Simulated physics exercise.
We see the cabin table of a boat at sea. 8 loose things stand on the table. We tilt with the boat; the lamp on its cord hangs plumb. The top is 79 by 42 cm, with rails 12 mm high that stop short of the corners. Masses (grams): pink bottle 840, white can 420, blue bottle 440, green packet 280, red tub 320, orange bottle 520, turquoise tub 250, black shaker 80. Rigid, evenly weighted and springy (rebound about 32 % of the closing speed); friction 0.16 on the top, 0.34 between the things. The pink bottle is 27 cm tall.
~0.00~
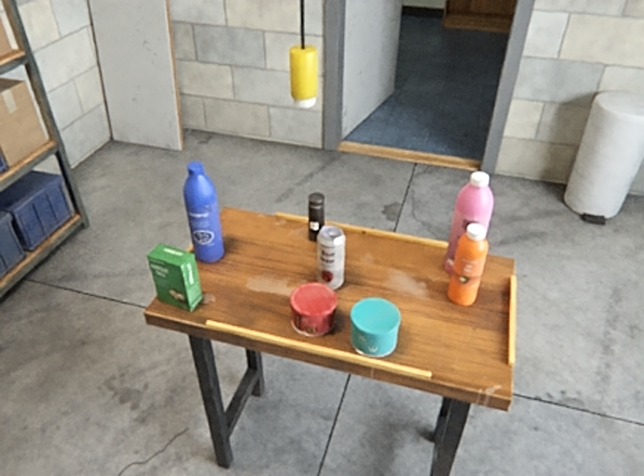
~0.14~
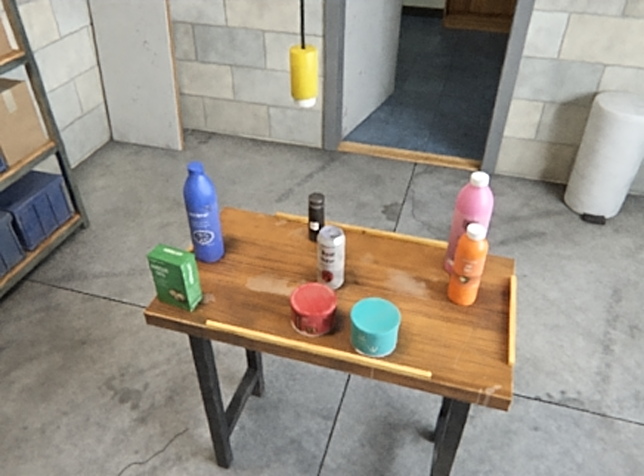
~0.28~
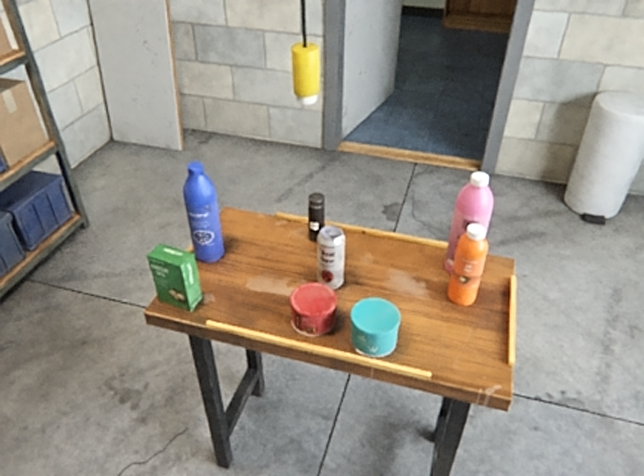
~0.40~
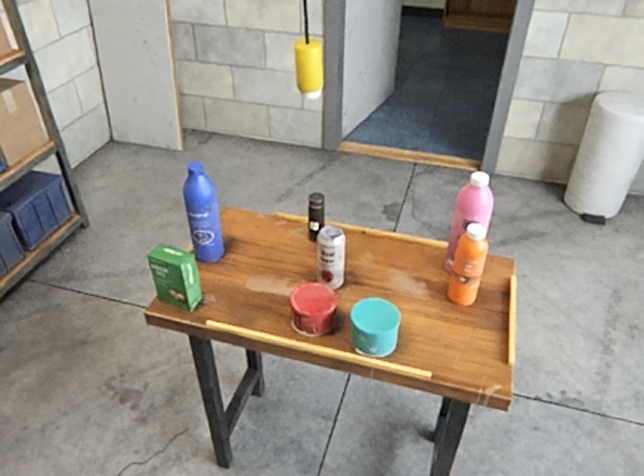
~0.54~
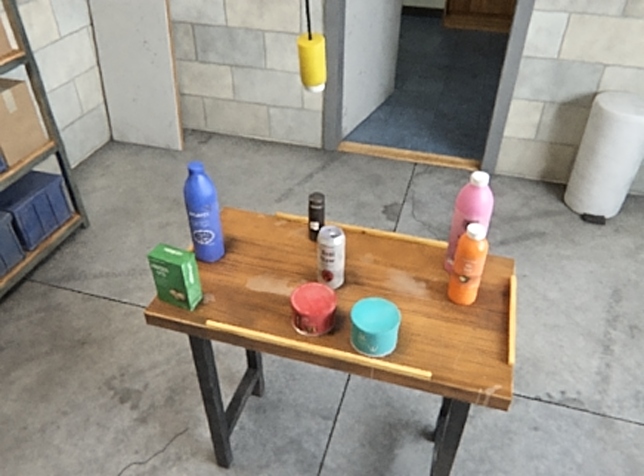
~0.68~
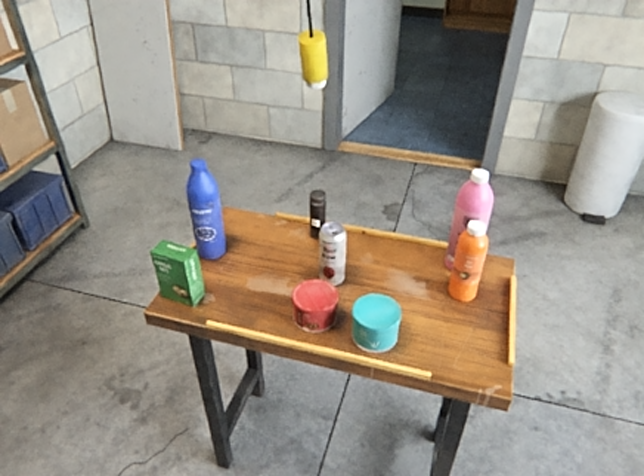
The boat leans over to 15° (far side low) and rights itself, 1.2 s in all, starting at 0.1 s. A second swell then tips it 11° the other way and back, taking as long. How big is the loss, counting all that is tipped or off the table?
Things lost: Exactly two.
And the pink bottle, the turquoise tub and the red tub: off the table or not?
The pink bottle ends off the table; the turquoise tub is still on the table; the red tub is still on the table.
After 1.08 s, boat heeled 4°, far side down; pink bottle and black shaker now off the table; white can slid 13 cm near (345, 227); orange bottle slid 13 cm.
After 1.38 s, boat level; white can slid 16 cm near (348, 219); green packet slid 17 cm; blue bottle slid 17 cm.
At rest (3.0 s), off the table, pink bottle and black shaker; not toppled but over 5 cm from the start, white can, blue bottle, green packet, red tub, orange bottle and turquoise tub. Seen from the same camera at the end, pink bottle near (451, 354), white can near (346, 225).
